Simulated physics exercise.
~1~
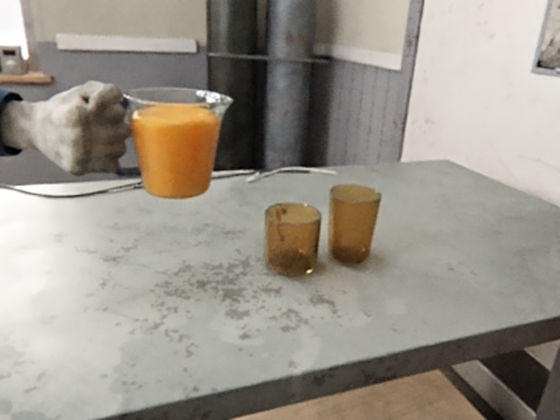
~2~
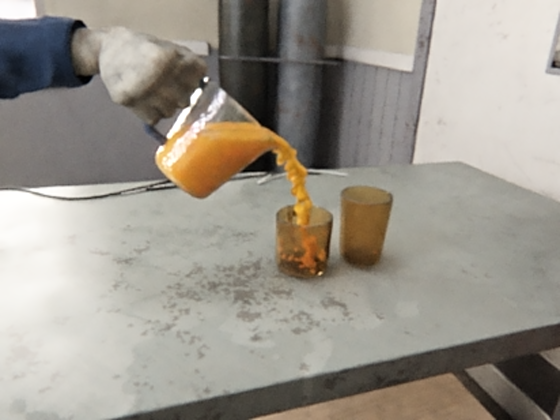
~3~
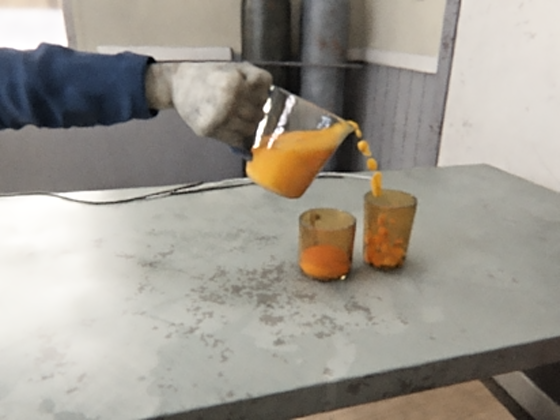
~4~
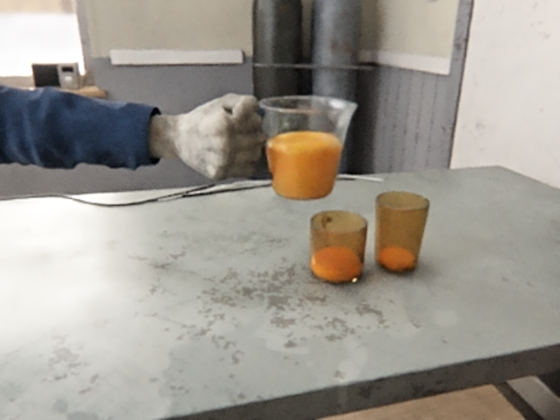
At the start, a gloved-looking hand in a dark blue sleeve holds a clear measuring jug of orange juice above a worn grey table, where two empty amber cups stand side by side. The hand tips the jug and a stream of juice falls into the left cup. Still tilted, the jug moves rightwards, and the last of the pour drops into the taller right cup. The hand then brings the jug back upright. At the end, both cups hold some juice at the bottom, and the jug, still partly full, is held above them.
